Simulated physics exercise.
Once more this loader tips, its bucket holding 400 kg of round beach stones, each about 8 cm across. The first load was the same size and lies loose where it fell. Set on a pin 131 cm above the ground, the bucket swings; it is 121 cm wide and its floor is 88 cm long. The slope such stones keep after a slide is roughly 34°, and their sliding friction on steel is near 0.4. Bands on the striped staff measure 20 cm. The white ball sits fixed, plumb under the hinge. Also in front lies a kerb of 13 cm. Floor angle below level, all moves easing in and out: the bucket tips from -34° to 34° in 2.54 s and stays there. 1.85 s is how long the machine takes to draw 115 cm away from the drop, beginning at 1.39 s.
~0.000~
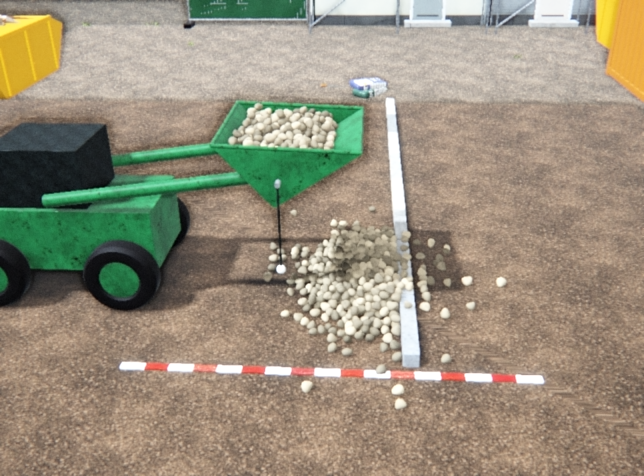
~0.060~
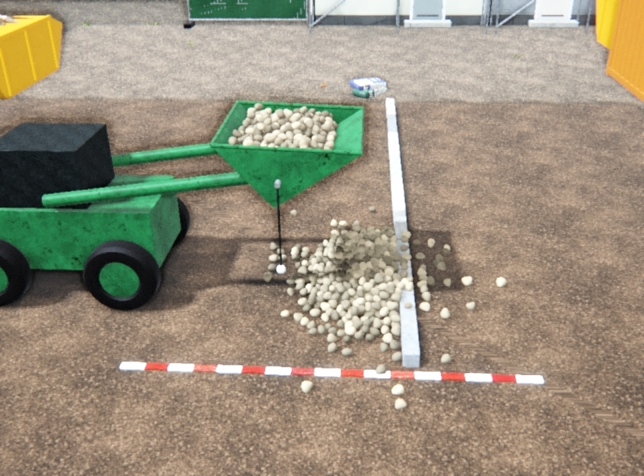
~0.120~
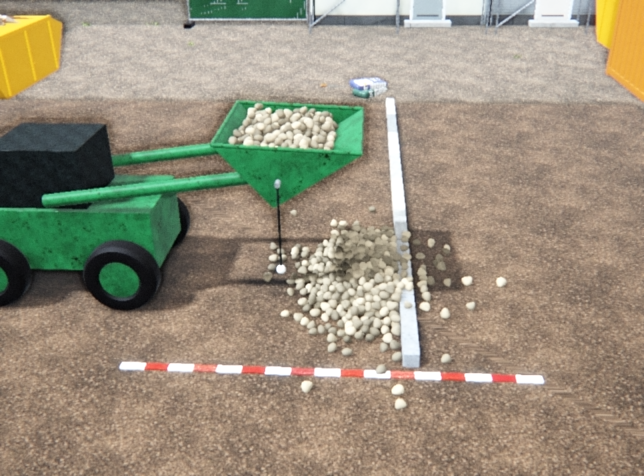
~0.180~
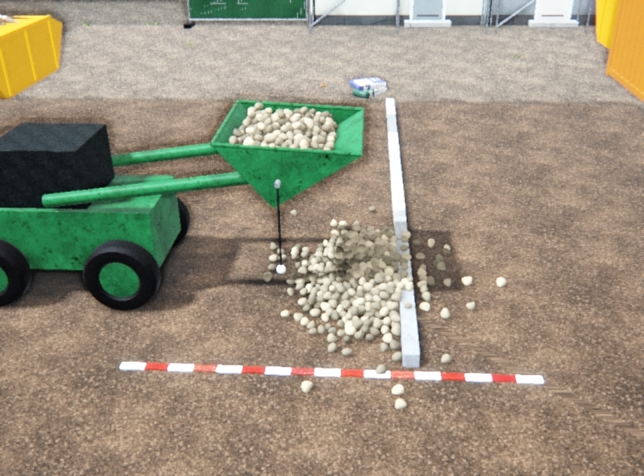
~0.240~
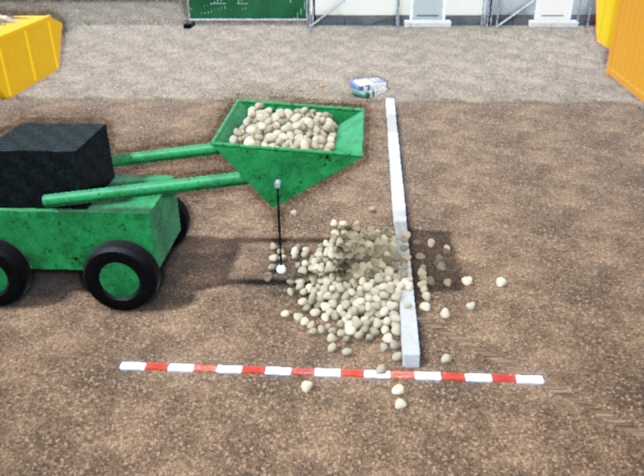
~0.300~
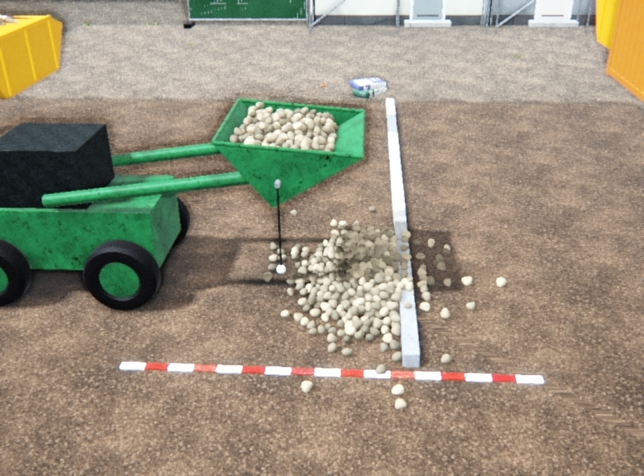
On a patch of brown ground, a green loader at the left holds a bucket full of pale round stones above a loose heap lying against a light kerb. The bucket stays almost still, then tilts very slightly, its stones barely shifting, while the heap below does not visibly move.
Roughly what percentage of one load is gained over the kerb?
Roughly 2 per cent.
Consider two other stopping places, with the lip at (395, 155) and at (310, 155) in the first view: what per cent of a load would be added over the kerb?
First place about 15 %, second about 0 %.
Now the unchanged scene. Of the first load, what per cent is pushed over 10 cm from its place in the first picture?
Around 10 in a hundred.
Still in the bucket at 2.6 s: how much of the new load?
Around 0 per cent of the load is still inside.
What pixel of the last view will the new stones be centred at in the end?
Roughly pixel (321, 268) in the last view.
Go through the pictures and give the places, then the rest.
The first frame shows lip at (362, 153), floor tilted -34°, highest stones at (285, 117). The earlier load is highest near (371, 263), 24 cm above ground level, 96 % on this side of the kerb, 4 % over the kerb.
In the second frame, the bucket is at -34°, its lip at (362, 153); the top of the load is at (285, 117); the stones move at 0.0 m/s on average.
The third frame shows lip at (362, 154), floor tilted -34°, highest stones at (280, 116); the stones move at 0.0 m/s on average.
The fourth frame shows lip at (362, 155), floor tilted -33°, highest stones at (280, 116); the stones move at 0.0 m/s on average.
The fifth frame shows lip at (362, 156), floor tilted -32°, highest stones at (281, 116); the stones move at 0.1 m/s on average.
In the sixth frame, the bucket is at -31°, its lip at (363, 157); the top of the load is at (279, 115); the stones move at 0.1 m/s on average.
After 1.9 s the floor is at 23°; in per cent of one load, 74 in the bucket, 122 on this side of the kerb, 4 over the kerb; the foremost stones are at (457, 271).
After 2.6 s the floor is at 34°; in per cent of one load, 1 in the bucket, 193 on this side of the kerb, 6 over the kerb; the foremost stones are at (467, 282).
After 3.7 s the floor is at 34°; in per cent of one load, 0 in the bucket, 194 on this side of the kerb, 6 over the kerb; the foremost stones are at (476, 282).
After 6.4 s the floor is at 34°; in per cent of one load, 0 in the bucket, 194 on this side of the kerb, 6 over the kerb; the foremost stones are at (476, 282). Net gain over the kerb, 2.
